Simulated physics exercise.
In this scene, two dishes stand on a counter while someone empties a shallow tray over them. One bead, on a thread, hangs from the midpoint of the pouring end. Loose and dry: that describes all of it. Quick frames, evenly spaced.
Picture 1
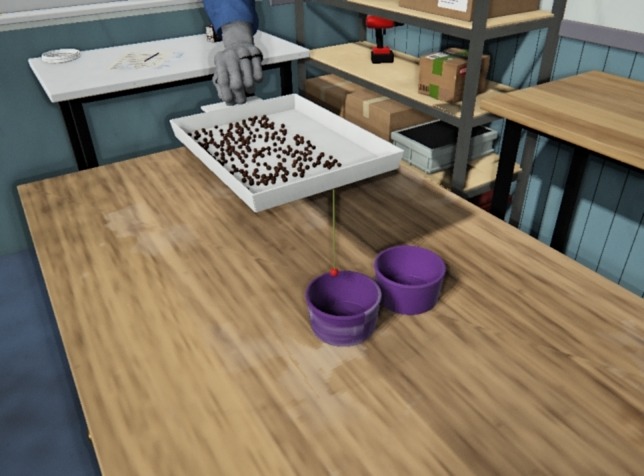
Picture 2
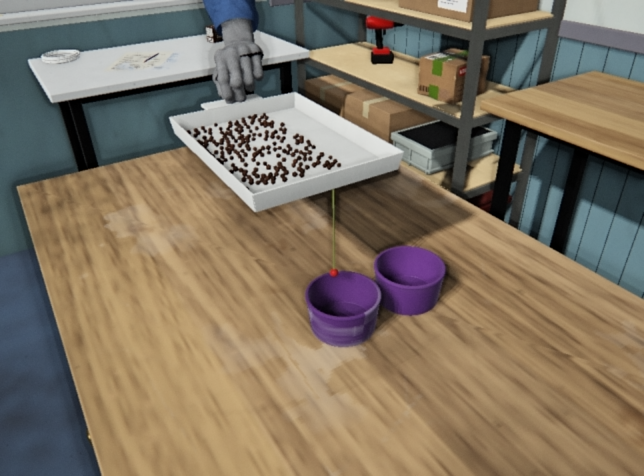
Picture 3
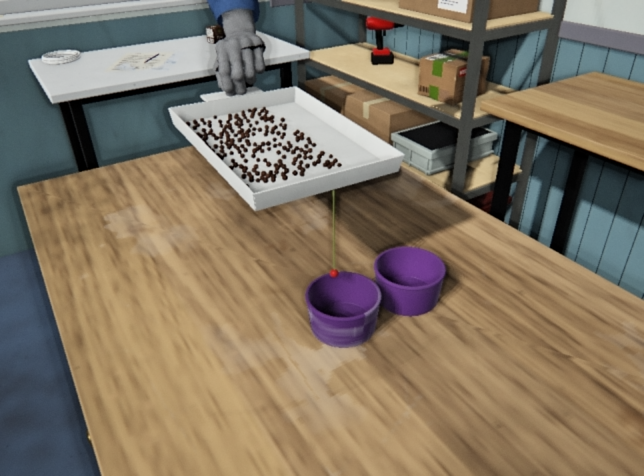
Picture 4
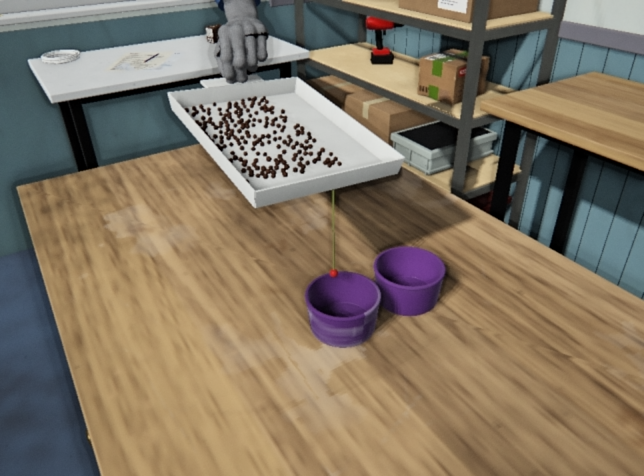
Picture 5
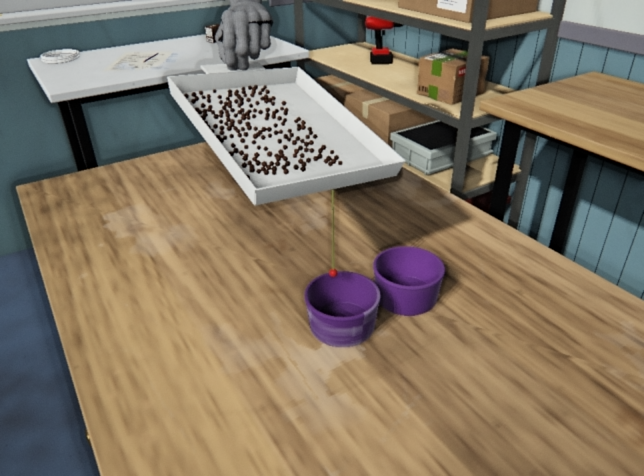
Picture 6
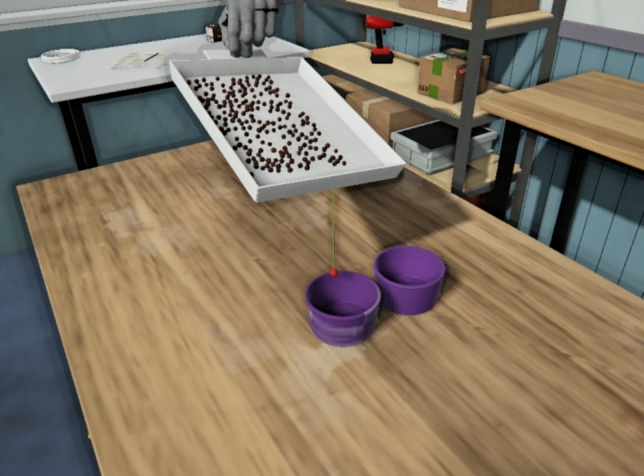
A gray-gloved hand tilts a shallow white tray of small dark brown berries above a wooden table in a workshop, seen from a fixed, raised viewpoint. Two purple dishes stand below the tray, with a red bead on a thin thread by the left one and shelves of boxes behind. The tray's far side rises gradually, its near end leans slightly, and the berries shift a little.
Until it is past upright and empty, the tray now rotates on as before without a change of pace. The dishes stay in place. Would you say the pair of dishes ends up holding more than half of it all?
I would say yes, more than half.
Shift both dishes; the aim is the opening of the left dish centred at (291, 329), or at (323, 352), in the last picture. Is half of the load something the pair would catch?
Result, first setup: The minor share; second setup: The minor share.
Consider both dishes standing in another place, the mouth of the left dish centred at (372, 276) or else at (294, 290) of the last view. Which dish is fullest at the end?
Well, the first go goes to the leftmost dish, and the second to the rightmost dish.
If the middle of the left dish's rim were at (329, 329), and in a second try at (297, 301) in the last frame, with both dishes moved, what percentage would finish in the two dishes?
You'd get near 10 per cent and afterwards near 50 per cent.
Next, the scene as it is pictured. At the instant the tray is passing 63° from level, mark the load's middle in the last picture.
Somewhere around pixel (374, 179) in the last picture.
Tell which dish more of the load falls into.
The one to the right is fuller.
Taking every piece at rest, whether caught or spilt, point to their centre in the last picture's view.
Near (408, 291), more or less.
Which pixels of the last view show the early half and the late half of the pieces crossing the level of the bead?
First part (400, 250), rest (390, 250).
Just after the last frame, tray tipped steeply; the larger part on the tray; just a few in the right dish; about a tenth in the air.
A moment on, tray tipped past a quarter turn; roughly two thirds on the tray; roughly a quarter in the right dish; about a tenth outside both; about a tenth in the air.
Further on, tray tipped past a quarter turn; just a few in the left dish; the larger part in the right dish; roughly a quarter outside both.
When it is over, tray tipped past a quarter turn; just a few in the left dish; the larger part in the right dish; roughly a quarter outside both.
